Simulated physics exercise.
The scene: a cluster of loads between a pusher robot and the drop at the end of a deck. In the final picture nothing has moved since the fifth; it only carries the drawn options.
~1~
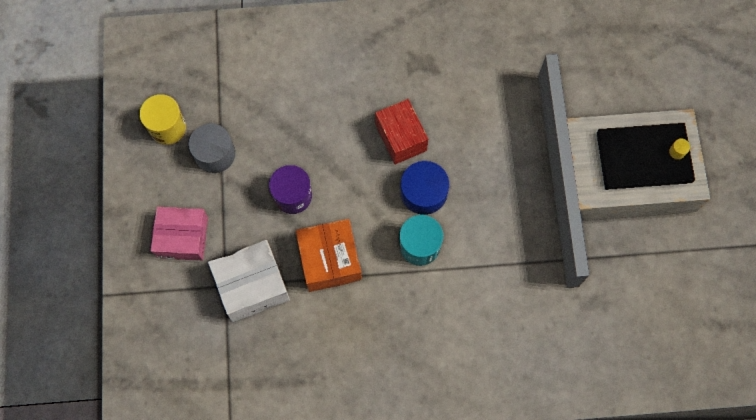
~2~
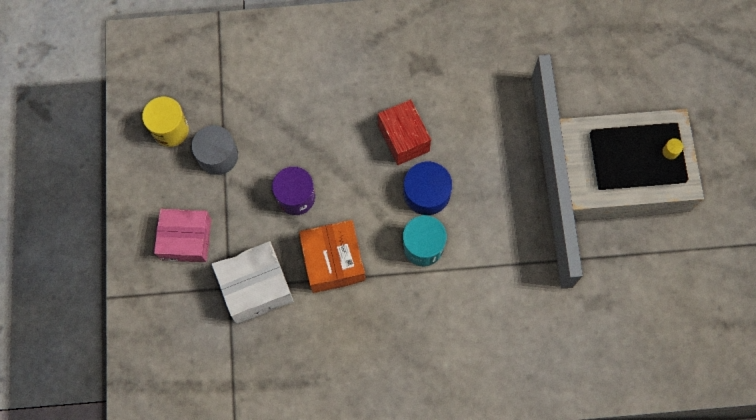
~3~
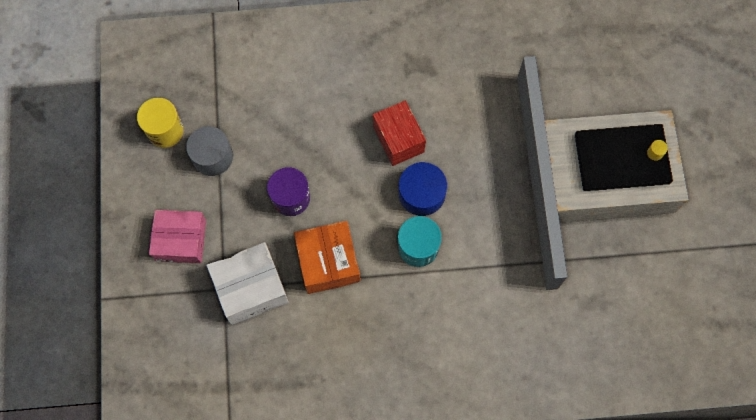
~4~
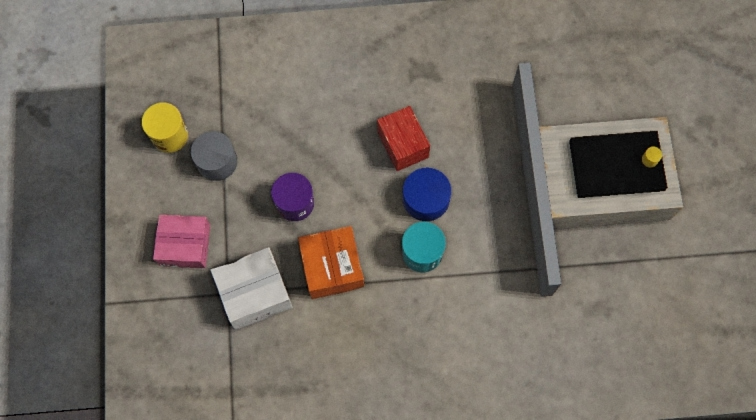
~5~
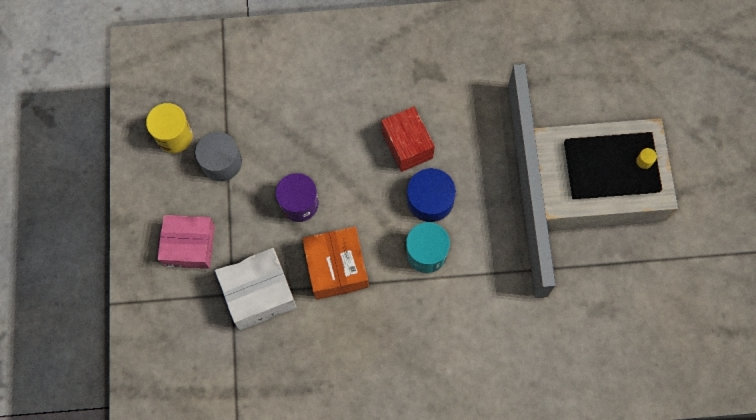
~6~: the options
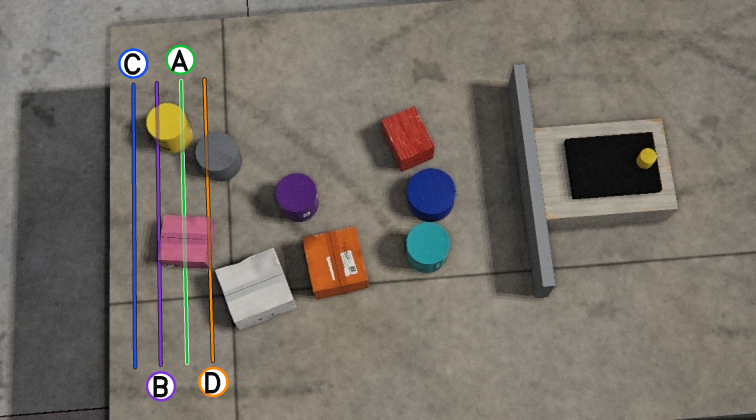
A flat wooden machine with a wide gray blade crept left across a concrete deck toward a cluster of colorful boxes and canisters, which stayed in place with a gap still between them.
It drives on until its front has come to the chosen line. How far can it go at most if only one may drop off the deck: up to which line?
No second one falls up to A.
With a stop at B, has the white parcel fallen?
No.
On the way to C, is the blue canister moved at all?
Yes.
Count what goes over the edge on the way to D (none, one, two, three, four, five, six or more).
The count is none.
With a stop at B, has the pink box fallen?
Yes.
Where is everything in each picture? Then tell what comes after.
Orange parcel (329, 255); red crate (402, 132); yellow pail (164, 121), in the first frame.
Robot (632, 156); blue canister (428, 189), in the second frame.
Robot (616, 157); white parcel (249, 284), in the third frame.
Robot (611, 164); pink box (183, 241), in the fourth frame.
Robot (606, 166); orange parcel (336, 263); red crate (408, 140); yellow pail (171, 129), in the fifth frame.
On the marked copy, A at (184, 216); B at (159, 218); C at (134, 220); D at (208, 214).
With A. Early on, robot (479, 176); red crate (377, 139); turquoise pail (384, 252).
Further on, robot (351, 186); white parcel (175, 329); pink box (175, 240).
At the end, robot (252, 194); pink box (117, 243); purple pail (121, 186); none fallen.
As for the rest, B drops three; C drops five; D is within the limit but short.
